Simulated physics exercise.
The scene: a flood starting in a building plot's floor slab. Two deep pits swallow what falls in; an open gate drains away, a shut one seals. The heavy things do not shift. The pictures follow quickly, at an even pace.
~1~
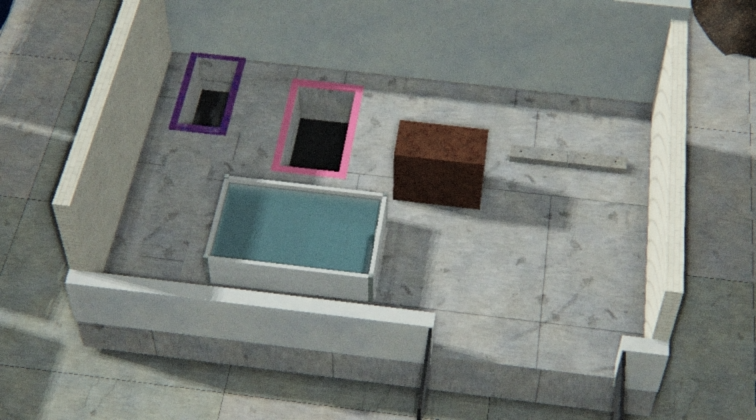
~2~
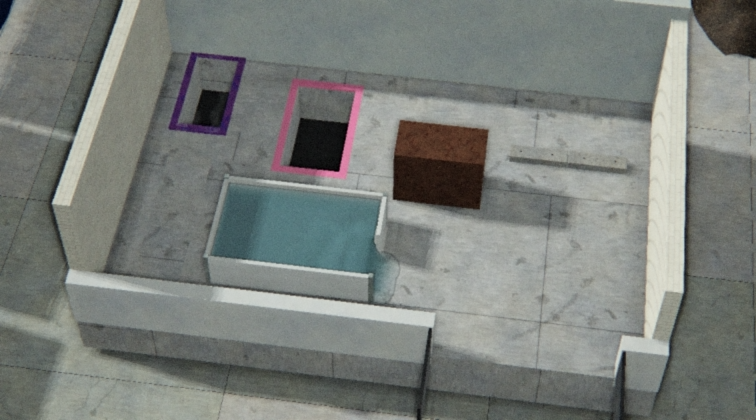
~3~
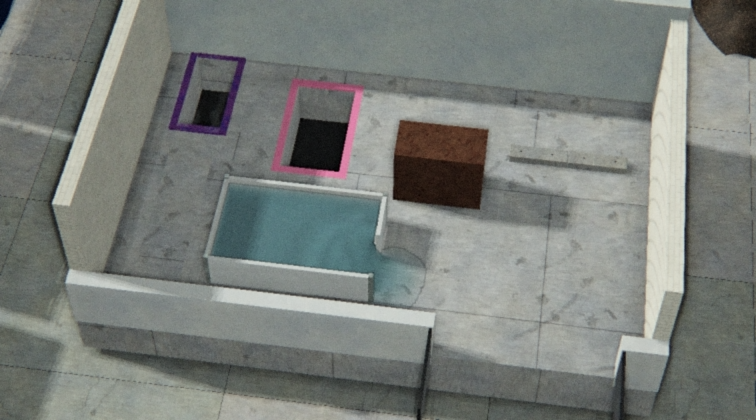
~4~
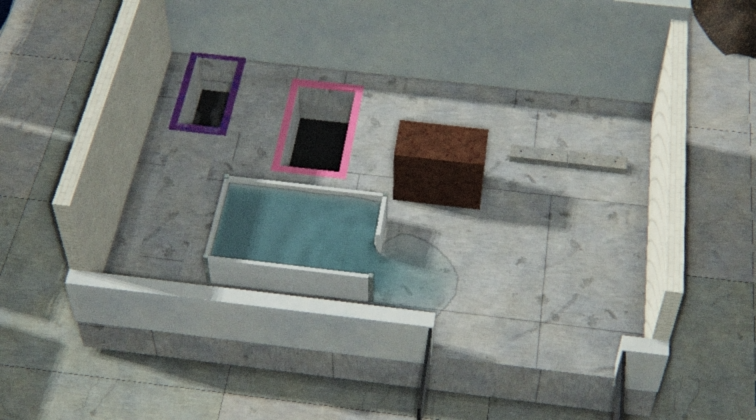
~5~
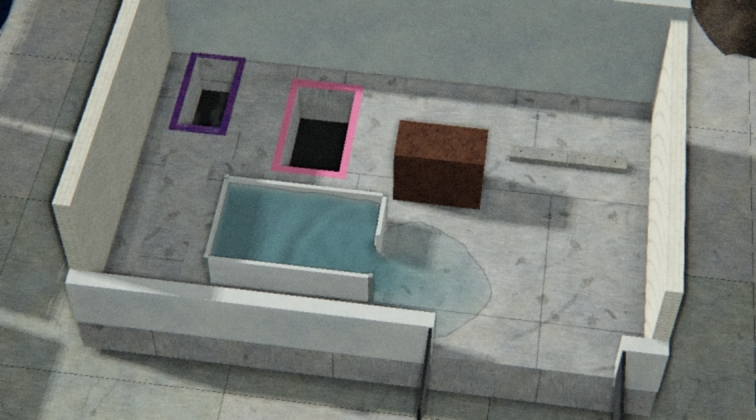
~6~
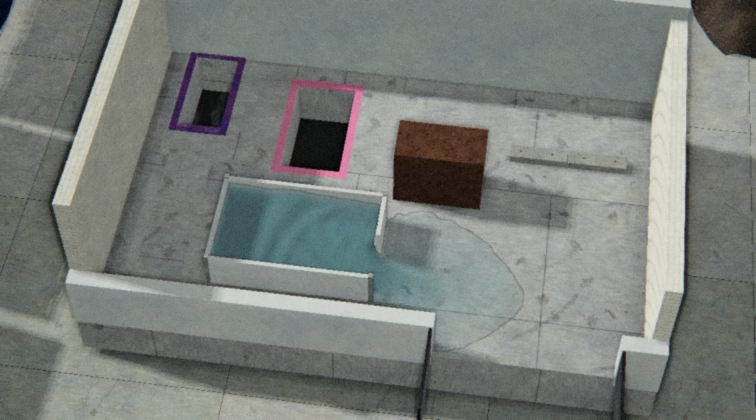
Water pouring from a gap in the right side of an open tank and spreading rightward across a grey walled floor.
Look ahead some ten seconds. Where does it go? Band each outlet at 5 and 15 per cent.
One by one: The gate takes more than 15 %; the purple pit takes less than 5 %; the pink pit takes less than 5 %.
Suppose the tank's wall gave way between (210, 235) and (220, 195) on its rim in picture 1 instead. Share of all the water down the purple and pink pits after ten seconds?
Parts in a hundred: Purple 25, pink 6.
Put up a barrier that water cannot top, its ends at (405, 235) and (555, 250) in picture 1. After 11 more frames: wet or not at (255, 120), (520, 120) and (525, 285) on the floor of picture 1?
In that order: No water, not flooded, awash.
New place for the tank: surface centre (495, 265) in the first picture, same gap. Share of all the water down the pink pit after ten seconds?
Per cent: Pink 10.
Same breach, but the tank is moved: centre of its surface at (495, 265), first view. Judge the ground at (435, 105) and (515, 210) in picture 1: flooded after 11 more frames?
In turn: Clear, dry.
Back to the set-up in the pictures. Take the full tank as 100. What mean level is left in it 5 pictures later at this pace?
Roughly 78 per cent.
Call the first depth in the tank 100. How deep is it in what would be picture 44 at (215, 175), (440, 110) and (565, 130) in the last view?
Roughly 0, 0 and 2 per cent, in turn.
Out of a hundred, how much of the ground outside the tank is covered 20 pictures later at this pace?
Close to 35 %.
A moment on, water covers 25 % of the floor; the gate 1 %, the purple pit 0 %, the pink pit 0 %.
Next, water covers 30 % of the floor; the gate 5 %, the purple pit 0 %, the pink pit 0 %.
Then, water covers 35 % of the floor; the gate 11 %, the purple pit 0 %, the pink pit 0 %.
Later, water covers 45 % of the floor; the gate 20 %, the purple pit 0 %, the pink pit 0 %.
In the end, water covers 60 % of the floor; the gate 29 %, the purple pit 0 %, the pink pit 2 %.
